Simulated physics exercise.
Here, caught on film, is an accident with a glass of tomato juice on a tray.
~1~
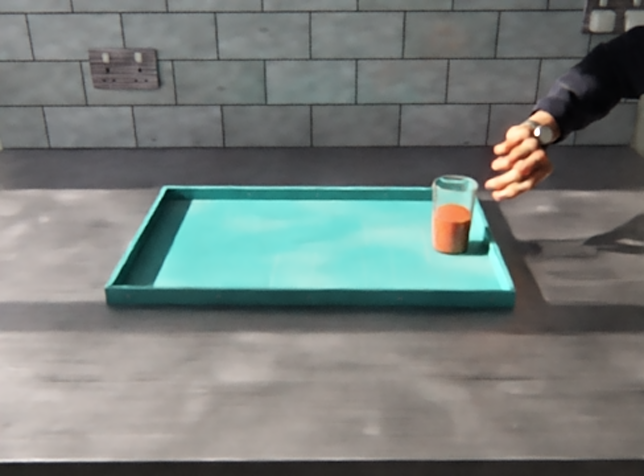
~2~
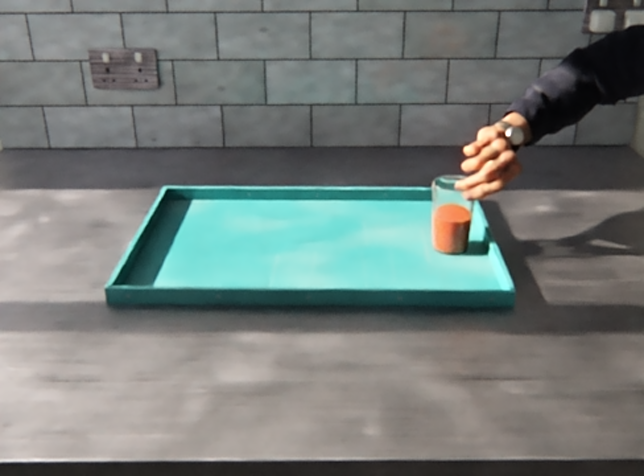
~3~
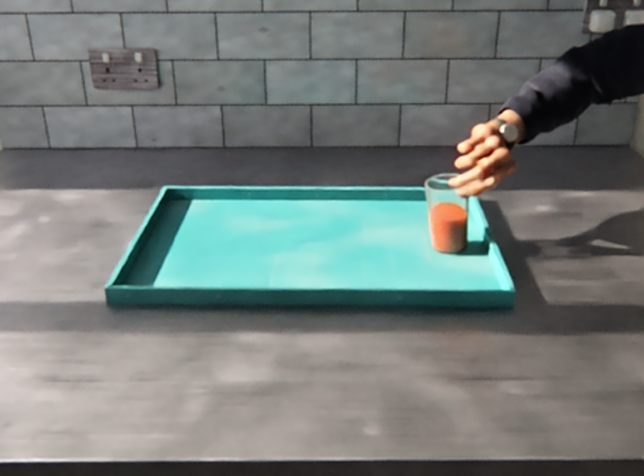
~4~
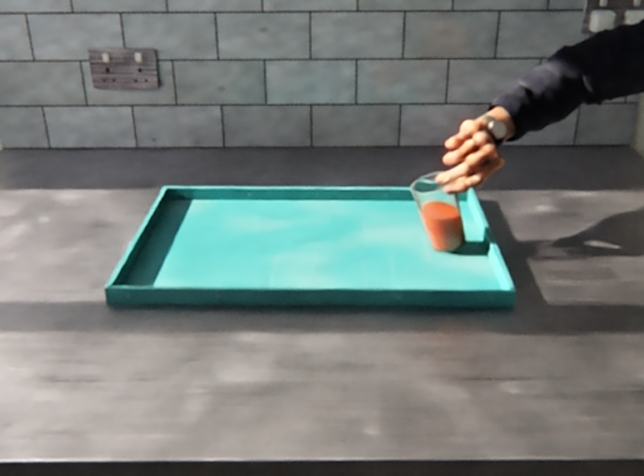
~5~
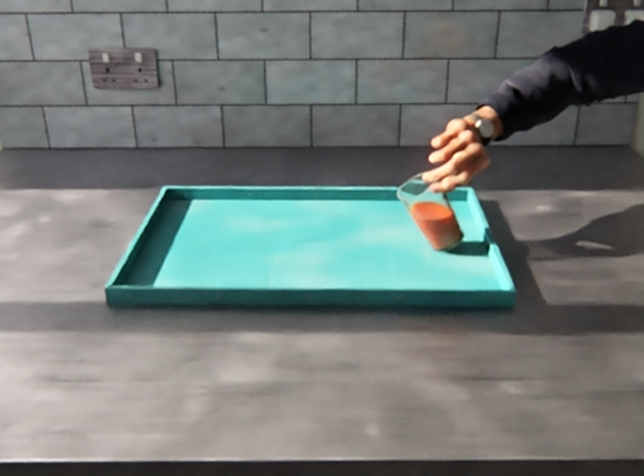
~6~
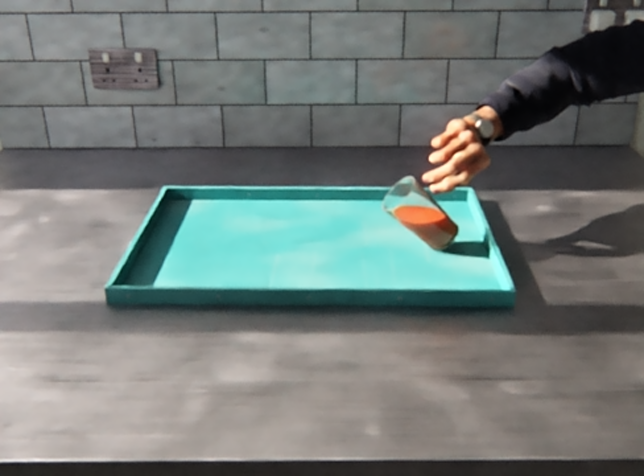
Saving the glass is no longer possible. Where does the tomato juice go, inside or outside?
I think it will be confined to the tray.
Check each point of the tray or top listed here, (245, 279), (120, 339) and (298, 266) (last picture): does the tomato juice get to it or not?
The opening spot comes out in the spill, the second out of the spill, the closing one in the spill.
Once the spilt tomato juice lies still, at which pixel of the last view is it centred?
(223, 257).
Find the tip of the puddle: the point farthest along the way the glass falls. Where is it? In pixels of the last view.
It reaches roughly (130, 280) in the last picture.
A moment on, the glass lies in the tray; the puddle covers about as much as a plate; the rim holds it.
Further on, the puddle covers about as much as a tray; the rim holds it.
When it is over, the puddle covers about as much as a tray; the rim holds it.
